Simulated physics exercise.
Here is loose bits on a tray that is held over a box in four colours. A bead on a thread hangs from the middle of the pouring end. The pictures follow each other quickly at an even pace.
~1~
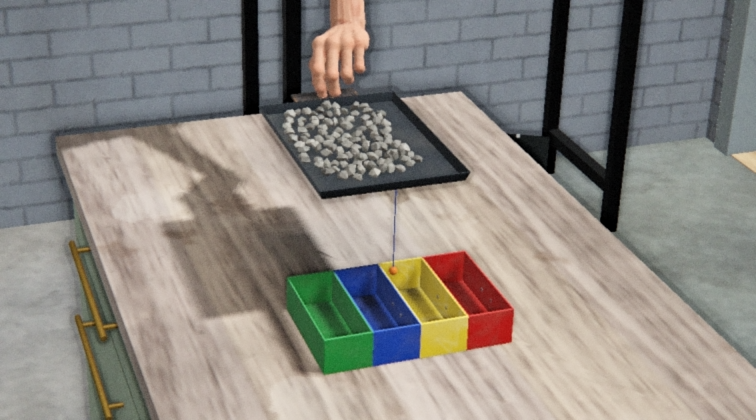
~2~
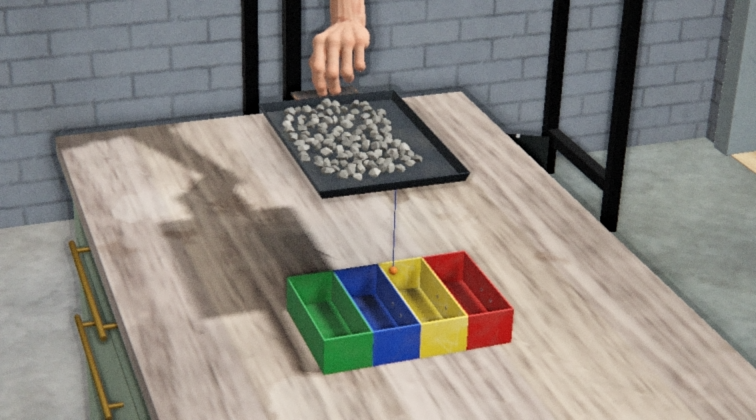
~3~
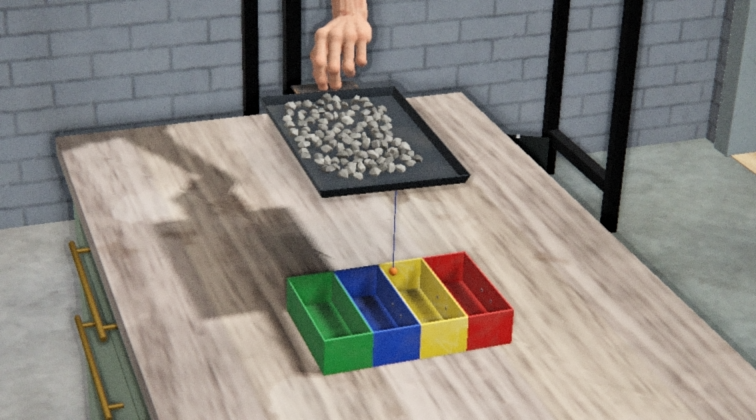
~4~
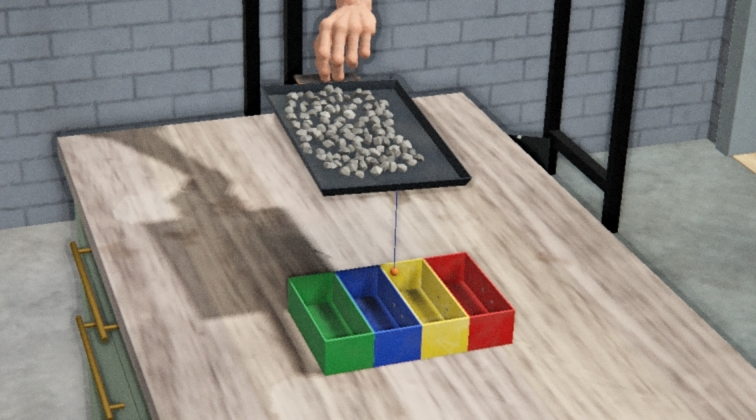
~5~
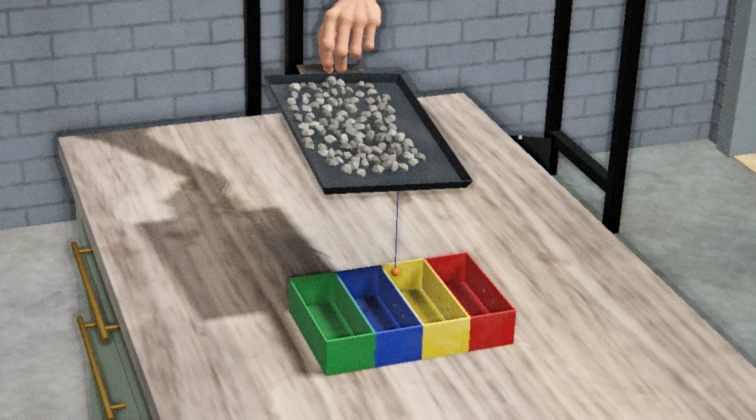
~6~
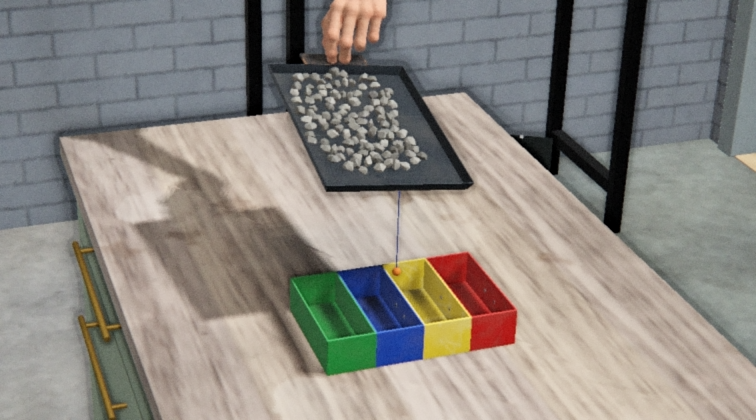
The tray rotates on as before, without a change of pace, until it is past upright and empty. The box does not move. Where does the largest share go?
The red one ends fullest.
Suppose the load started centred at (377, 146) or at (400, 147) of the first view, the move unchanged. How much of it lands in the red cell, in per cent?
About 70 and 70 per cent.
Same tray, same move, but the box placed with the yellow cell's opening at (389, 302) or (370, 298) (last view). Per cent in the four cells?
About 20 and 10 per cent.
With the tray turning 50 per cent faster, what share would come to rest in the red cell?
Close to 60 per cent.
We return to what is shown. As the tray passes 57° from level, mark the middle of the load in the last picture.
Roughly at (444, 170).
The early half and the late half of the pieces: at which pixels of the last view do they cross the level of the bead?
First near (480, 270), later near (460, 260).
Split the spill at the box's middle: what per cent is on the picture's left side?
Close to 0 per cent.
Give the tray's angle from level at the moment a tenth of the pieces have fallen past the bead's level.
Roughly 65°.
Just after the last frame, tray tipped steeply; the larger part on the tray; just a few in the red cell; about a tenth falling or outside the box.
A moment on, tray tipped right over; just a few on the tray; roughly two thirds in the red cell; about a tenth in the yellow cell; roughly a quarter falling or outside the box.
Further on, tray tipped past a quarter turn; roughly two thirds in the red cell; about a tenth in the yellow cell; about a tenth falling or outside the box.
When it is over, tray tipped past a quarter turn; roughly two thirds in the red cell; about a tenth in the yellow cell; not one in the green cell; not one in the blue cell; about a tenth outside the box.
